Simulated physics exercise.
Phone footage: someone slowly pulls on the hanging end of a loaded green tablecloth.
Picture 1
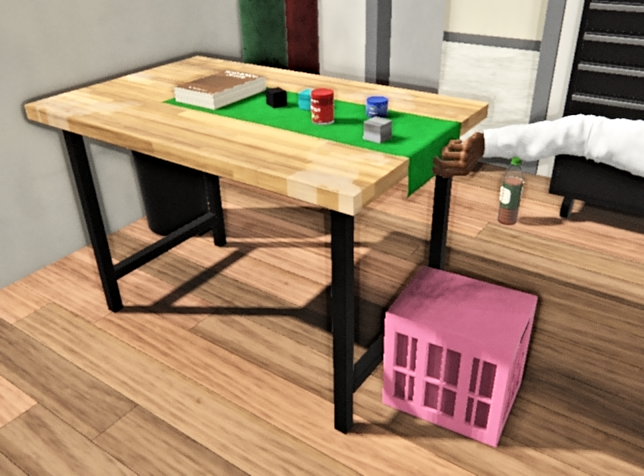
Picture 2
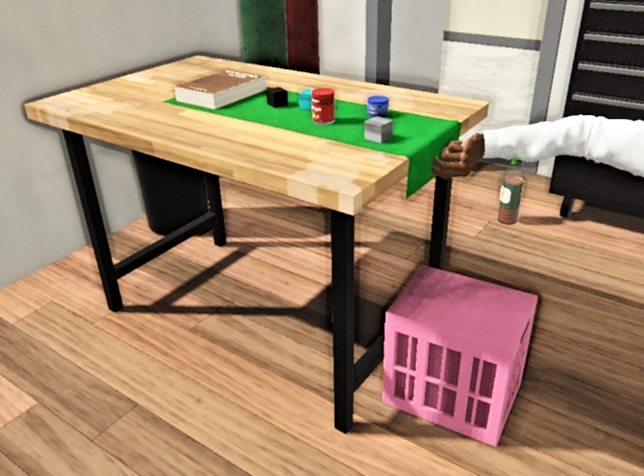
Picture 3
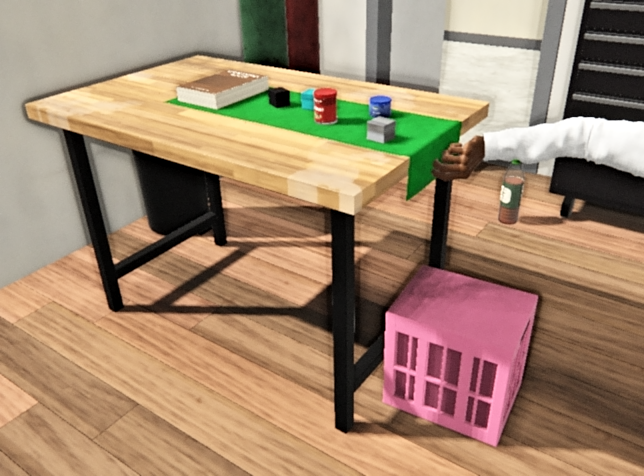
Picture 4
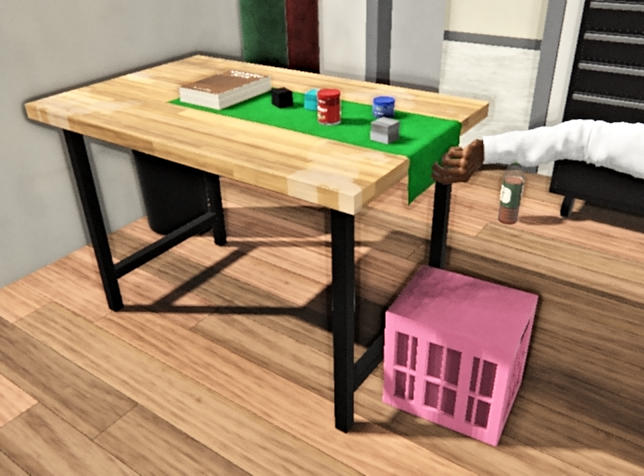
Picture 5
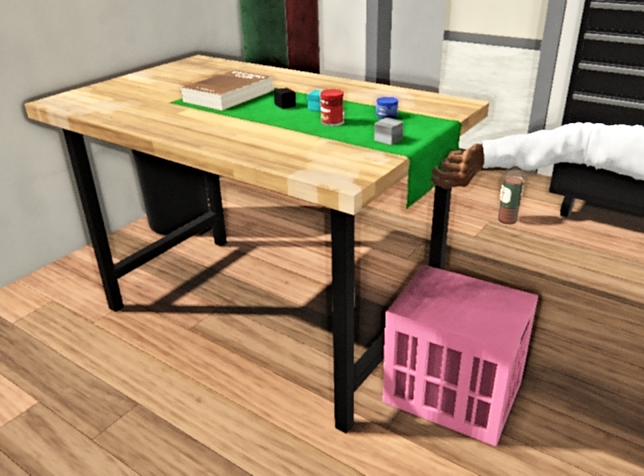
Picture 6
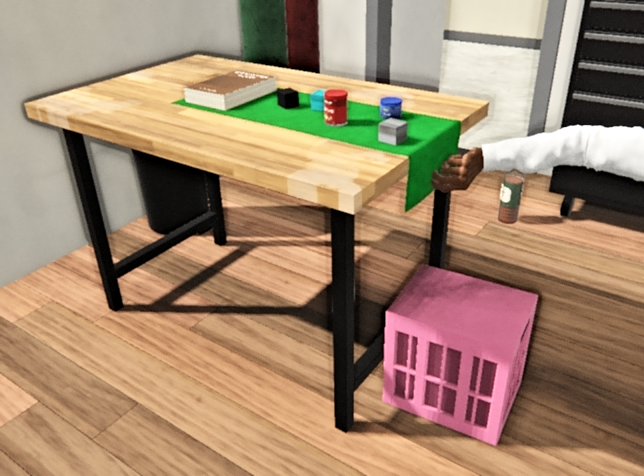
A dark-skinned hand in a white sleeve, at right, slowly pulls the hanging end of a green cloth on a wooden table, seen from slightly above by a still camera in a wood-floored room. Black, turquoise and grey cubes, a red can and a blue pot sit on it, a book at its far end, a pink crate below. The cloth and its objects creep slightly rightward together.
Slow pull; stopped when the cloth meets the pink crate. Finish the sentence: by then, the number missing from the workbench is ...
... three.
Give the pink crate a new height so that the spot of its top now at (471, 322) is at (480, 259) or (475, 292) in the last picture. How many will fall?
Then 1 and 2.
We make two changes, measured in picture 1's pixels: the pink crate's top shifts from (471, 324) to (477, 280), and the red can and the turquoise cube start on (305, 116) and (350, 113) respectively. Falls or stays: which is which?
Red can: Safe; turquoise cube: Safe.
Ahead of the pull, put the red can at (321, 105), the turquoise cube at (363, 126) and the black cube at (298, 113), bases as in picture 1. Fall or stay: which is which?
Result - red can retained; turquoise cube lost; black cube retained.
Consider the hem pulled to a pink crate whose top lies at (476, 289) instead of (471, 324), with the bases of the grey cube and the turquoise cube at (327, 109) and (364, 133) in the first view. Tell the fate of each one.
The grey cube? Safe. The turquoise cube? Lost.
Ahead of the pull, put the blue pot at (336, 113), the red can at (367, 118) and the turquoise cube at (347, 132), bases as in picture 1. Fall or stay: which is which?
The blue pot ends up off, the red can ends up off and the turquoise cube ends up off.
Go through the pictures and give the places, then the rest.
In the first picture, hem (406, 199); grey cube (378, 121); blue pot (377, 99); red can (322, 91); turquoise cube (309, 91); black cube (276, 90); top of the crate (471, 323).
In the second picture, hem (406, 199); grey cube (379, 121).
In the third picture, hem (406, 201); blue pot (381, 99).
In the fourth picture, hem (408, 206); red can (329, 92); top of the crate (472, 323).
In the fifth picture, hem (406, 209); turquoise cube (318, 92).
In the sixth picture, hem (405, 213); grey cube (394, 123); blue pot (391, 100); red can (336, 92); turquoise cube (322, 92); black cube (288, 90).
Soon after, hem near (431, 255); grey cube and blue pot gone.
After that, hem on the crate; grey cube, blue pot and red can gone.
In the end, hem on the crate; grey cube, blue pot and red can gone. It carries off three.
